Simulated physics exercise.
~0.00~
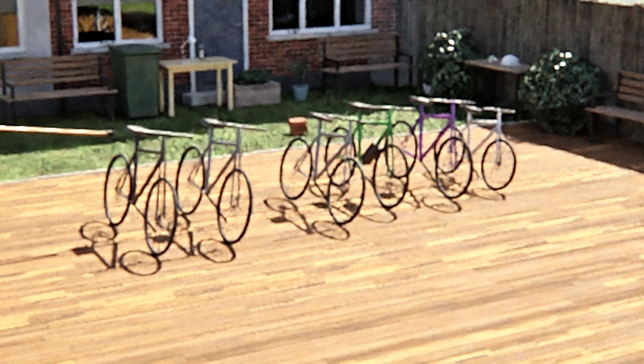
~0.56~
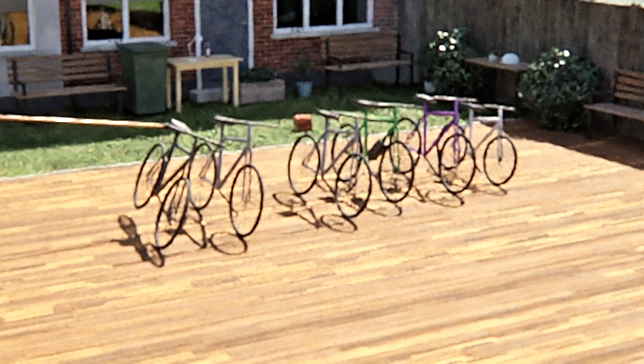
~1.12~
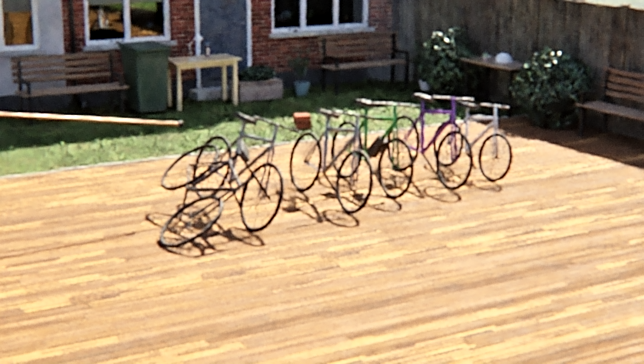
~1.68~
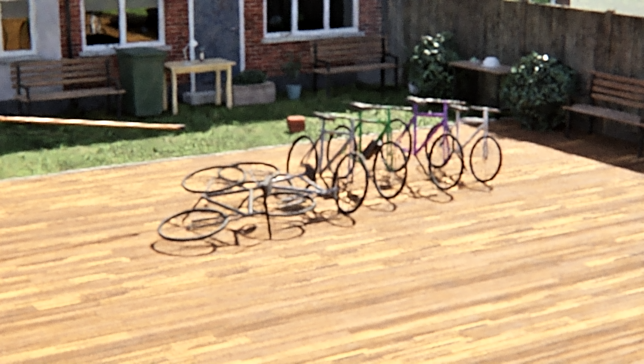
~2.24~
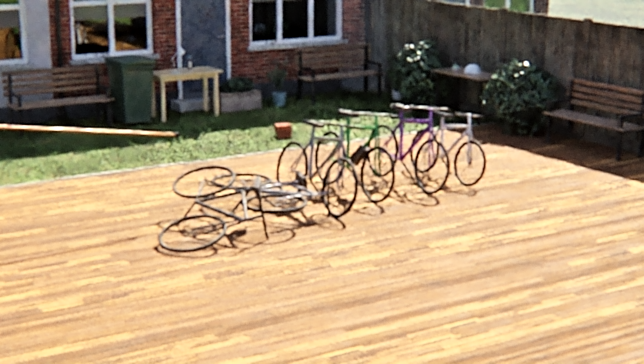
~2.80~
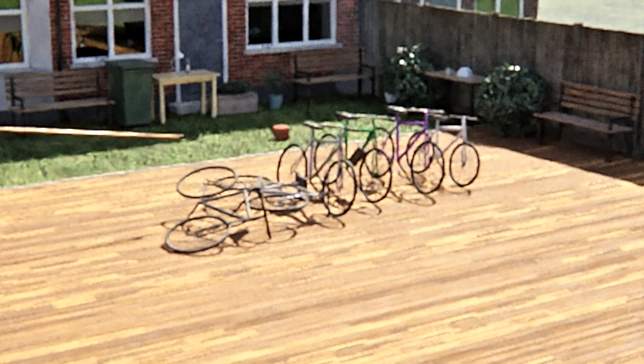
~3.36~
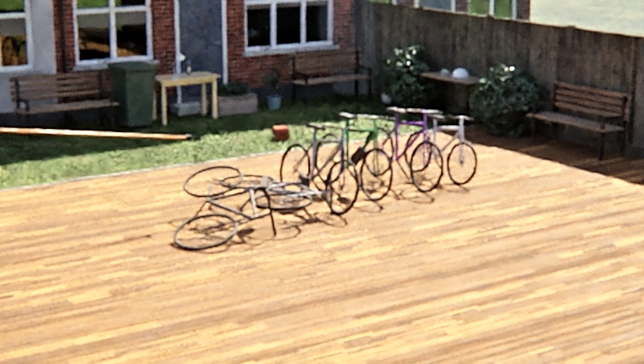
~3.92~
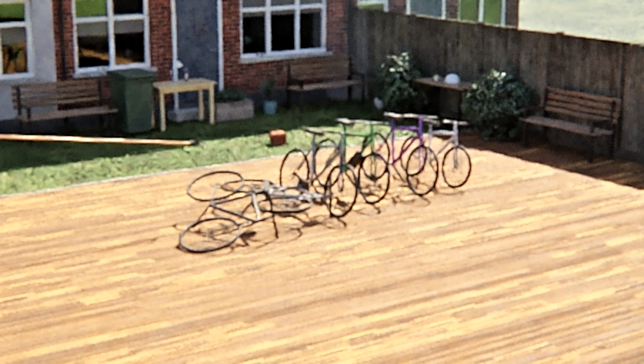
In this clip, six bicycles stand in a row on a wooden deck in a back yard as the nearest one on the left tips over to the right, followed by its neighbour; both end lying flat, while the other four, including the green and purple ones, stay upright.
